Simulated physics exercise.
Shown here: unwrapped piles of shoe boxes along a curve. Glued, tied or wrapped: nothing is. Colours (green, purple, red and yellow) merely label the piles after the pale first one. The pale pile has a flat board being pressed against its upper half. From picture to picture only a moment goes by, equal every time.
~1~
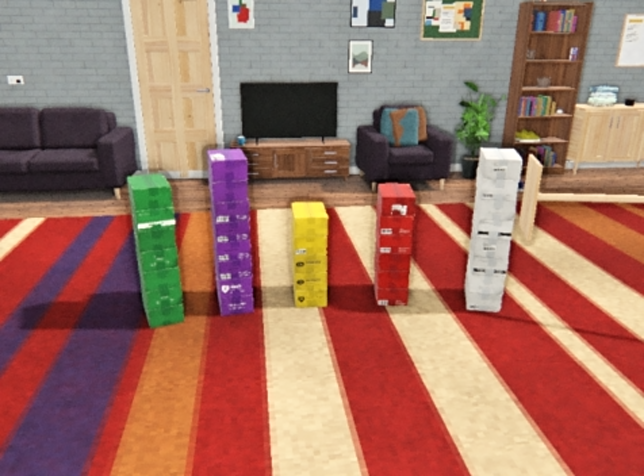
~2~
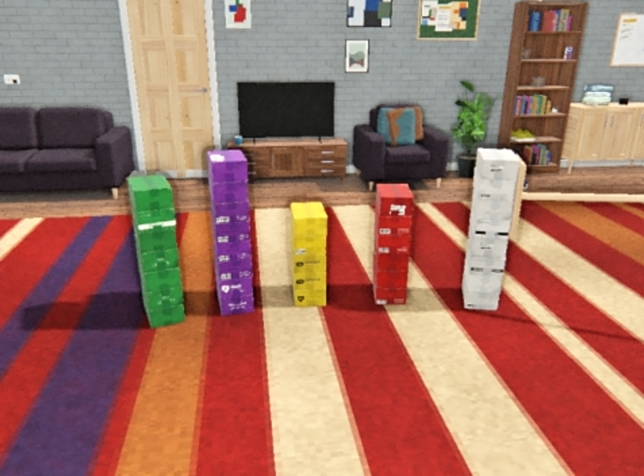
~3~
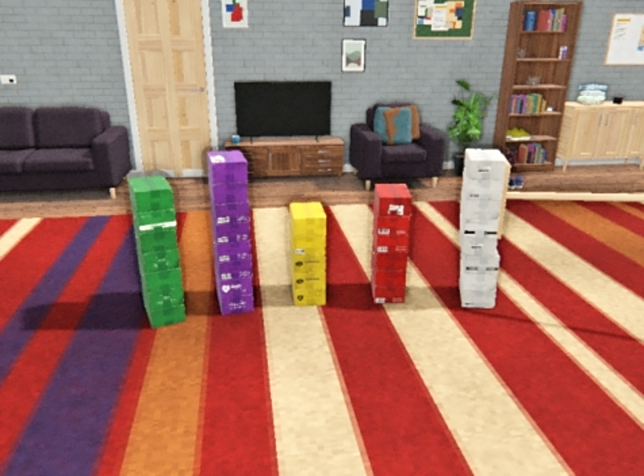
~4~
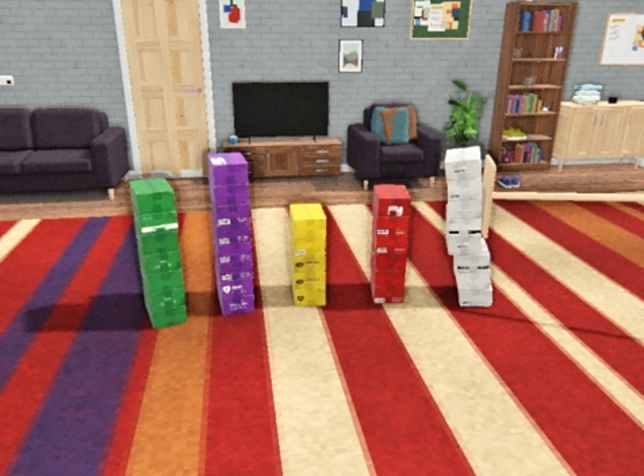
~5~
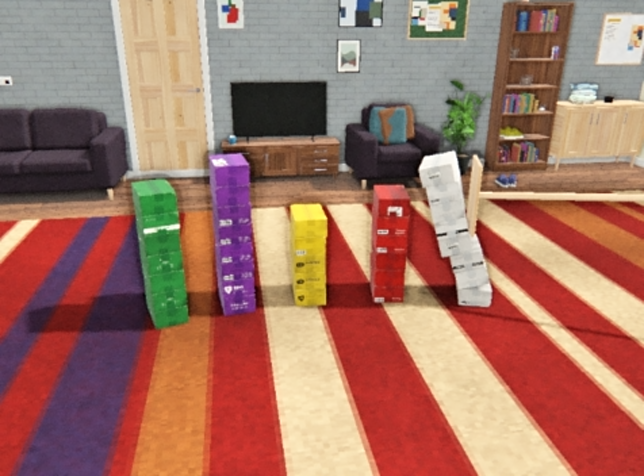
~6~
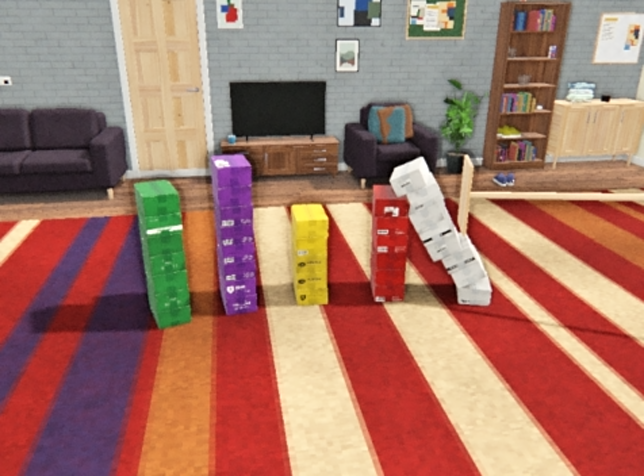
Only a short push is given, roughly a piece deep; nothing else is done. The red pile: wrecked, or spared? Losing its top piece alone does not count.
It will be heavily knocked over.
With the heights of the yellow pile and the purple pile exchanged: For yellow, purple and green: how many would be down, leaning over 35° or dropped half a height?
The result reads yellow 7, then purple 4, then green 7.
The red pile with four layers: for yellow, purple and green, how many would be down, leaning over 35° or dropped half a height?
Yellow 0, purple 0, green 0.
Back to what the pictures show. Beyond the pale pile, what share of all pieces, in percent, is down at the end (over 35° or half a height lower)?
I'd say around 90 per cent of them.
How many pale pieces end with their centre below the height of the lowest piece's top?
Counting the pale pieces gives 3.
Just after the last frame, 7 of the pale pile down; none of the 6 red boxes down (0 of 26 in all colours); top red box tilted clearly, half its height lower.
A moment on, 7 of the pale pile down; 5 of the 6 red boxes down (10 of 26 in all colours); top red box tilted well over, some two heights lower; top yellow box tilted well over, half its height lower.
Further on, 7 of the pale pile down; 5 of the 6 red boxes down (24 of 26 in all colours); top red box tilted well over, some three heights lower; top green box tilted steeply, some five heights lower.
When it is over, 7 of the pale pile down; 5 of the 6 red boxes down (24 of 26 in all colours); top red box tilted well over, some three heights lower; top green box upside down. In pixels of the last frame, middles, top red box near (270, 248).
